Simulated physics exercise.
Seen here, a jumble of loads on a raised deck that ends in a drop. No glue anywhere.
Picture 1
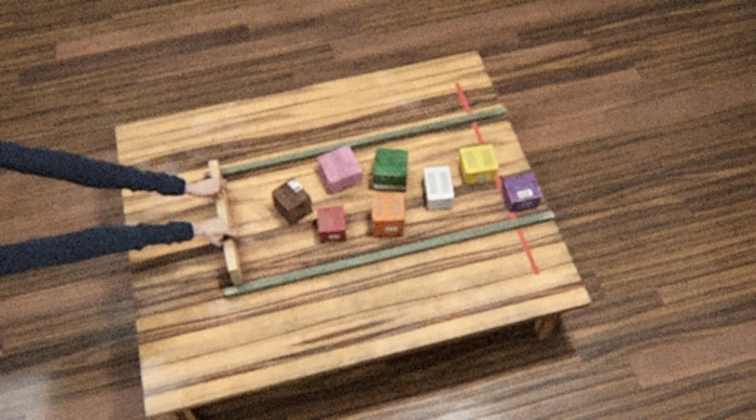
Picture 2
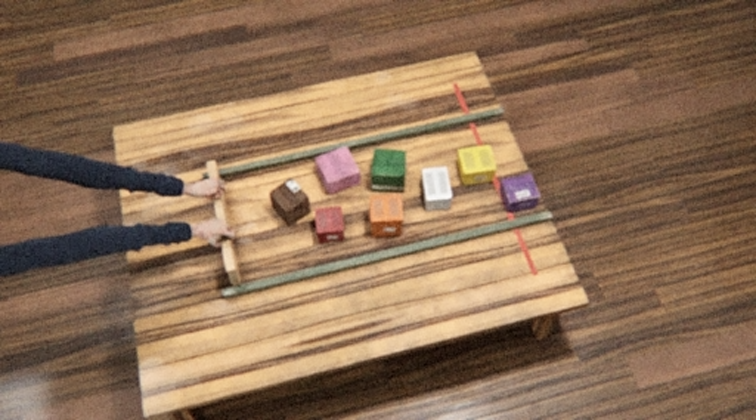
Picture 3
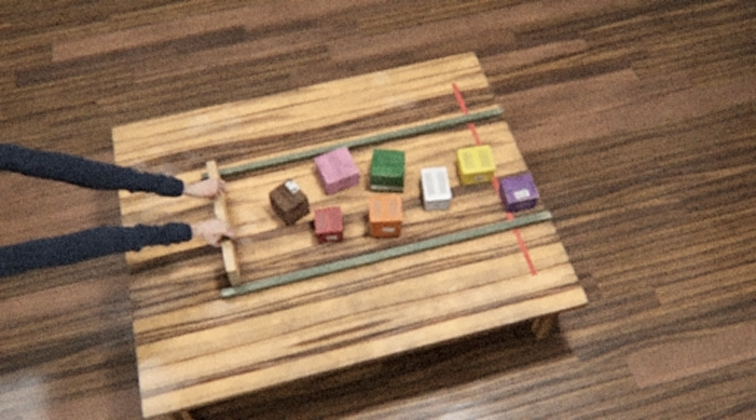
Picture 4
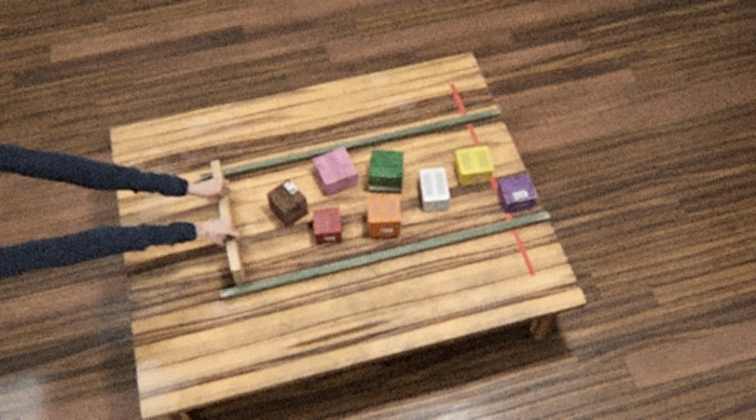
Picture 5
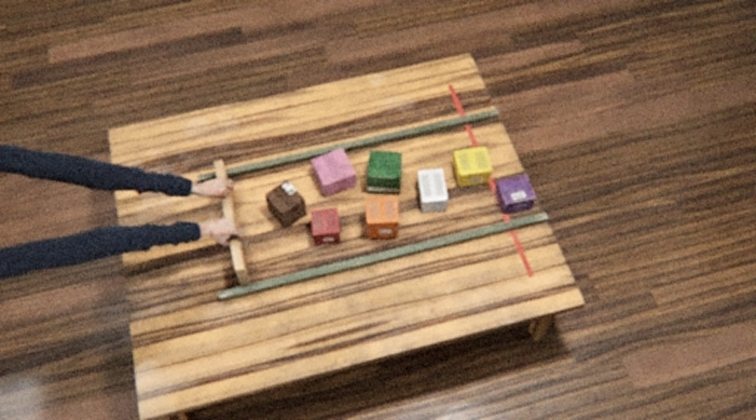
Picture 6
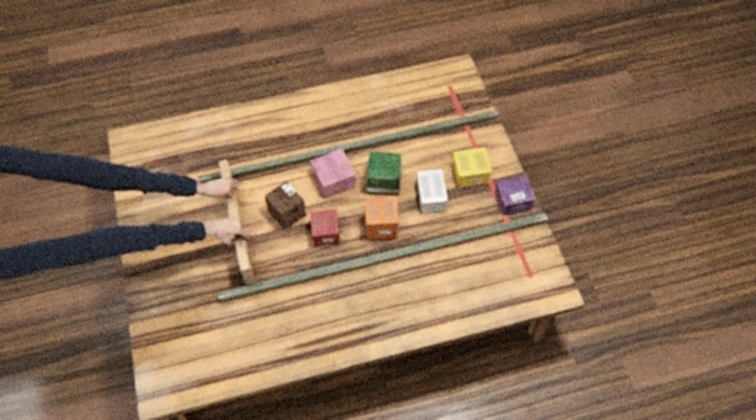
The clip shows two dark-sleeved arms holding a wooden plank at the left of a table, edging it slightly right between two green strips, while eight colored blocks ahead, the purple one near a red tape line, stay still.
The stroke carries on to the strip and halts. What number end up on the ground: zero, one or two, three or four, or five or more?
The number that fall off is five or more.
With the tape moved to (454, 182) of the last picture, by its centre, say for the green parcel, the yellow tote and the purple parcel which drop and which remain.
The green parcel does not fall; the yellow tote drops off; the purple parcel drops off.
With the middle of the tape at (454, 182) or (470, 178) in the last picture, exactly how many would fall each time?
It would be 2 and 3.
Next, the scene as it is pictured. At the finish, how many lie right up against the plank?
The number is 3.
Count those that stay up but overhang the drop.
The number is 1.
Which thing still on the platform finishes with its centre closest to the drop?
That is the pink box.
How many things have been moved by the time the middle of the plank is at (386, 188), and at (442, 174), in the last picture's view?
By then 7, and 8.
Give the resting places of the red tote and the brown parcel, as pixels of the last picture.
Near (509, 186) and (500, 161).
Soon after, none off yet; purple parcel at rest near (514, 196); yellow tote at rest near (471, 168); white tote at rest near (432, 192).
After that, none off yet; purple parcel at rest near (514, 196); yellow tote displaced about its own width near (500, 162); white tote displaced about its own width near (482, 189).
In the end, the number that fall off is five or more; gone, orange tote, green parcel, white tote, yellow tote and purple parcel.
